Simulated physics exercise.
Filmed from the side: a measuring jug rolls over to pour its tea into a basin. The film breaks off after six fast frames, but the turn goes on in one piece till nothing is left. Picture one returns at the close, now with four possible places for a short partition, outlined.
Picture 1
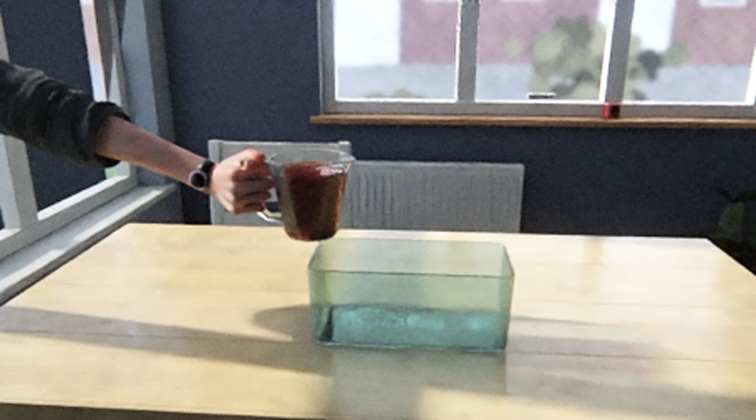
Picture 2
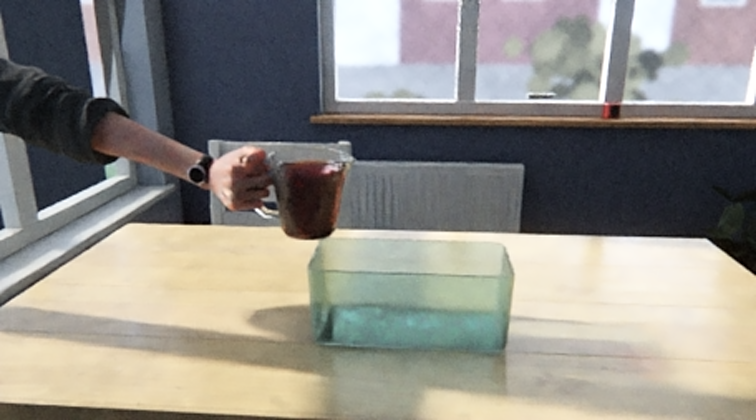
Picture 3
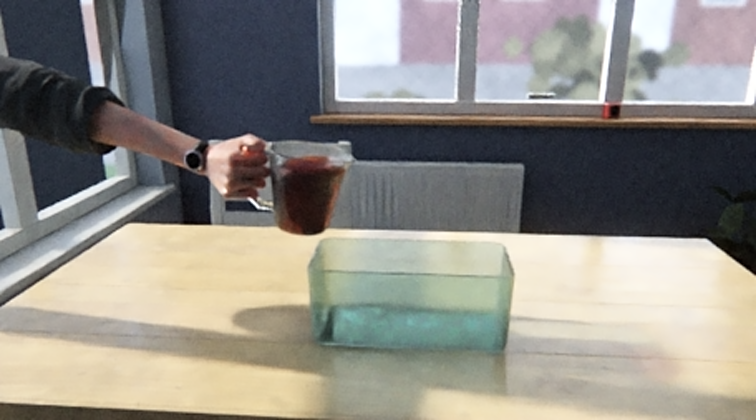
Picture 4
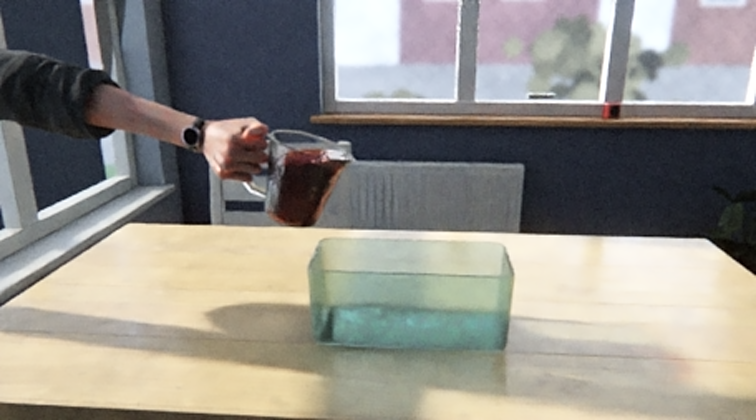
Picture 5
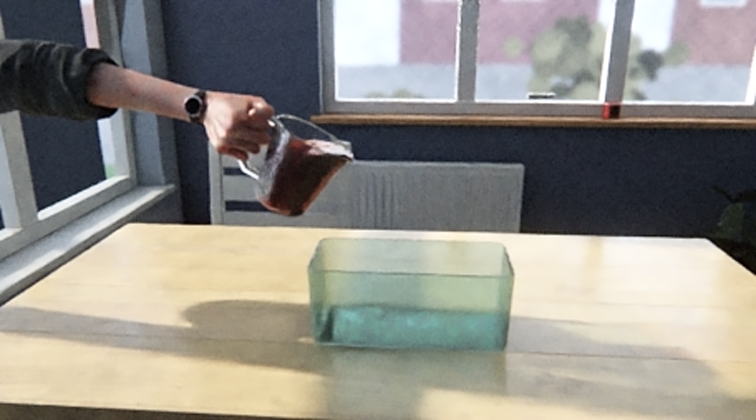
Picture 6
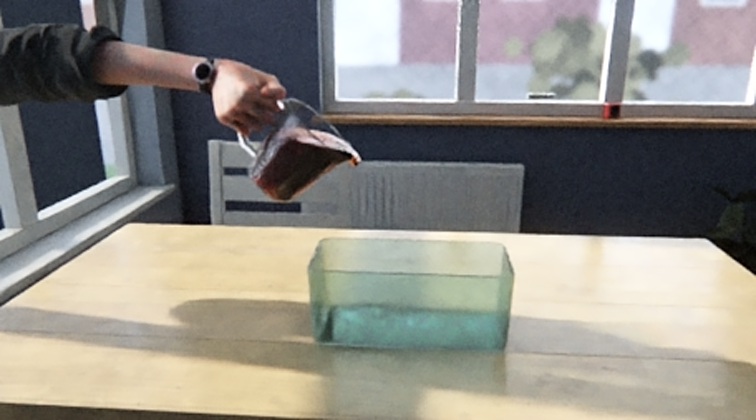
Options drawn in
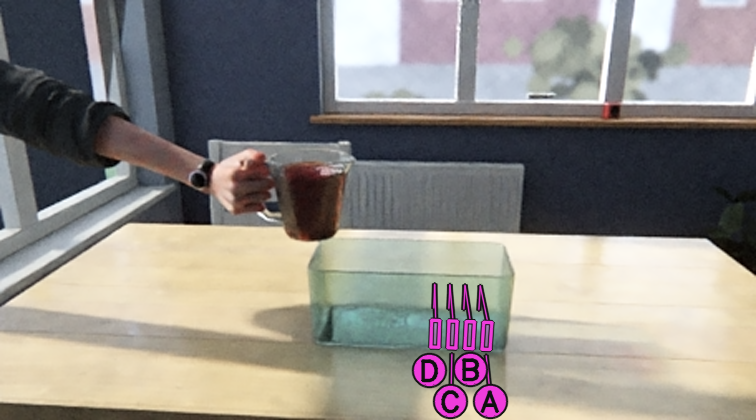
In this clip, a hand holds a glass measuring jug of reddish-brown tea above a clear basin on a wooden table, then gradually tilts it to the right until the tea just reaches over the lip.
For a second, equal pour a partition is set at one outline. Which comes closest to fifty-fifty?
The answer is position D.
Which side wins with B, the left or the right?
The left side.
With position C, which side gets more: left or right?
More ends on the left.
On the marked copy, A at (486, 355); B at (468, 354); C at (451, 354); D at (434, 353).
If A is chosen, about 83 % ends left of the wall and 9 % right of it; 8 % is lost outside.
If B is chosen, about 85 % ends left of the wall and 6 % right of it; 9 % is lost outside.
If C is chosen, about 85 % ends left of the wall and 8 % right of it; 7 % is lost outside.
If D is chosen, about 52 % ends left of the wall and 43 % right of it; 5 % is lost outside.
